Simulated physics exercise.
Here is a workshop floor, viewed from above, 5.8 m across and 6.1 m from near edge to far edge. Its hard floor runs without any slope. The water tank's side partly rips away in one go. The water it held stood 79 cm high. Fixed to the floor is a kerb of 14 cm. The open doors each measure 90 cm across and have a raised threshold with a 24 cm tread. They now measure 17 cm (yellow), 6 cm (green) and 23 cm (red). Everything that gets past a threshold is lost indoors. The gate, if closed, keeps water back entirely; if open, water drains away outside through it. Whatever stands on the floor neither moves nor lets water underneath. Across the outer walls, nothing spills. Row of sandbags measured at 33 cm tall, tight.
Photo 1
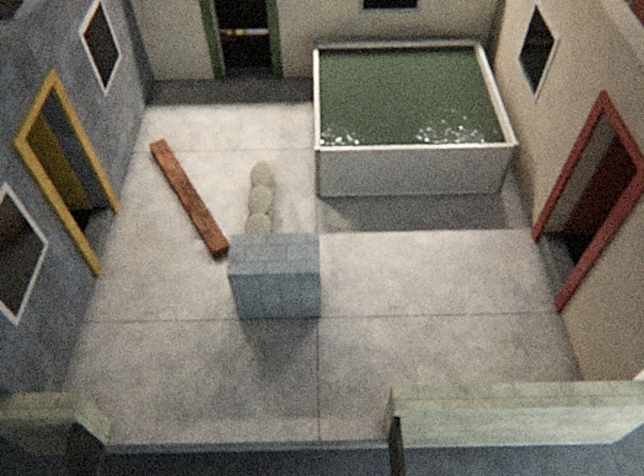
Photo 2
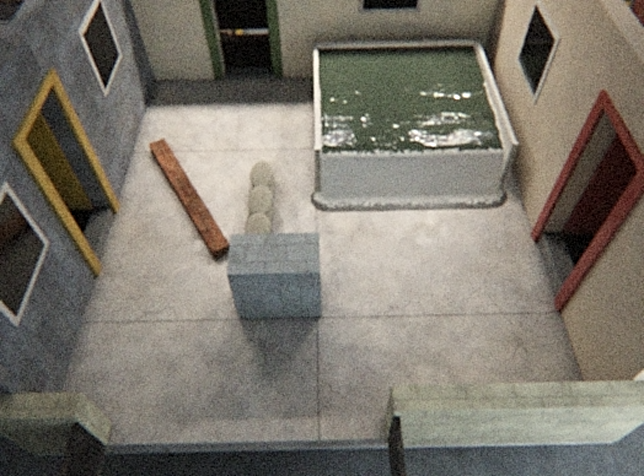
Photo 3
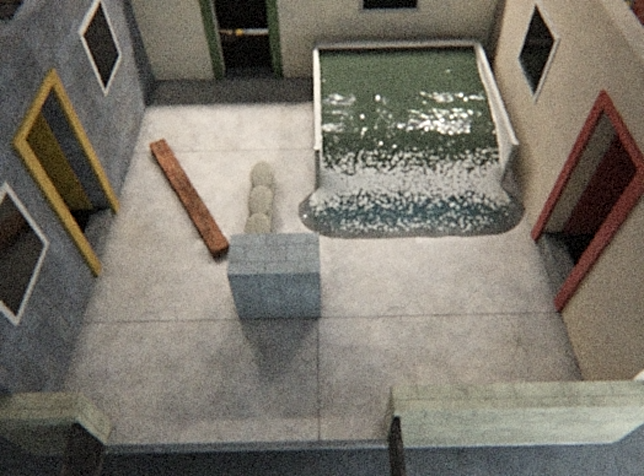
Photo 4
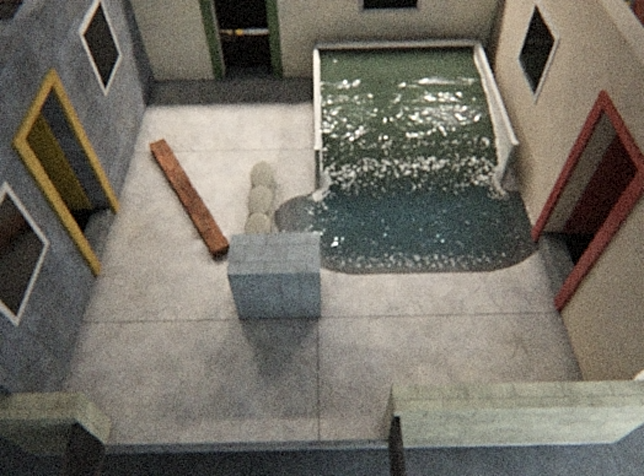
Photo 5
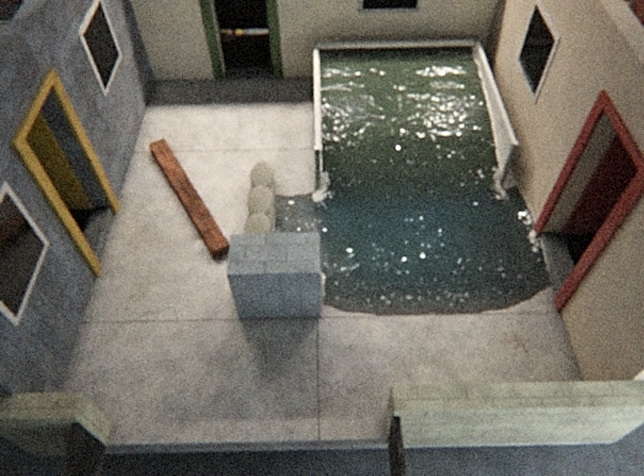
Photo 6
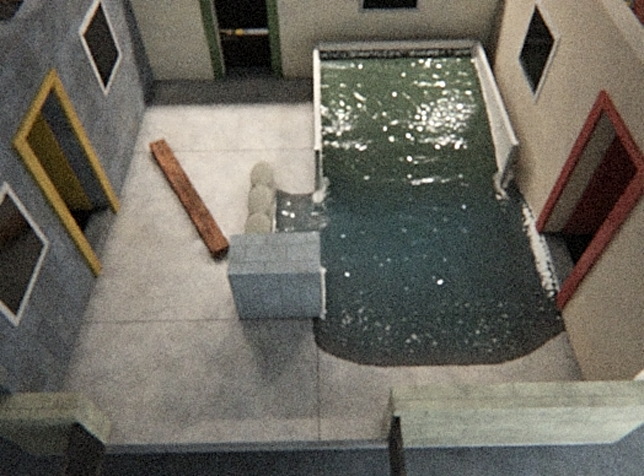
At first, green water sits still in a pale tank at the upper right of a walled floor with open doors. The tank's front side gives way and water pours out, spreading toward the viewer, past the block and sandbags, and along the right wall by the red door, while the left side stays dry.
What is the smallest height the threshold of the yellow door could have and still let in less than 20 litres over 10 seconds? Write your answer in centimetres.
About 9 cm.
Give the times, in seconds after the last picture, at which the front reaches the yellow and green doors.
Times: Yellow = 1.0 s, green = 4.5 s.
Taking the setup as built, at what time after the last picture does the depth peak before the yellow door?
I'd say near 8.0 seconds.
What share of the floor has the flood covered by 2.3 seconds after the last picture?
Roughly 65 percent.
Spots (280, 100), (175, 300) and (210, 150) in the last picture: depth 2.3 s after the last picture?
Around 0 cm, 2 cm and 0 cm.
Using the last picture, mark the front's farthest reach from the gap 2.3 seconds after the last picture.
The farthest wet point sits near (53, 422) in the last view.
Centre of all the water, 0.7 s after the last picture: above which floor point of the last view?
I'd say around (412, 194).
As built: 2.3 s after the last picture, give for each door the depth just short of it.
Door by door in cm - yellow 10, green 0, red 31.
Then, 0.7 s after the last picture water covers 40 % of the floor, deepest (55 cm) near (593, 411); it has not reached the yellow door.
Then, 2.3 s after the last picture water covers 65 % of the floor, deepest (42 cm) near (525, 412); 10 cm at the yellow door, 0 litres in over its 17 cm threshold.
Then, 9.3 s after the last picture water covers 95 % of the floor, deepest (12 cm) near (147, 111); 10 cm at the yellow door, 0 litres in over its 17 cm threshold.
At the yellow door as built, the water peaked near 13 cm, 8.1 s after the last picture.
Run again over the same 10 s with other heights there, 44 litres in over 7.5 cm, 13 litres over 10 cm. The limit of 20 litres is kept from about 9 cm up.
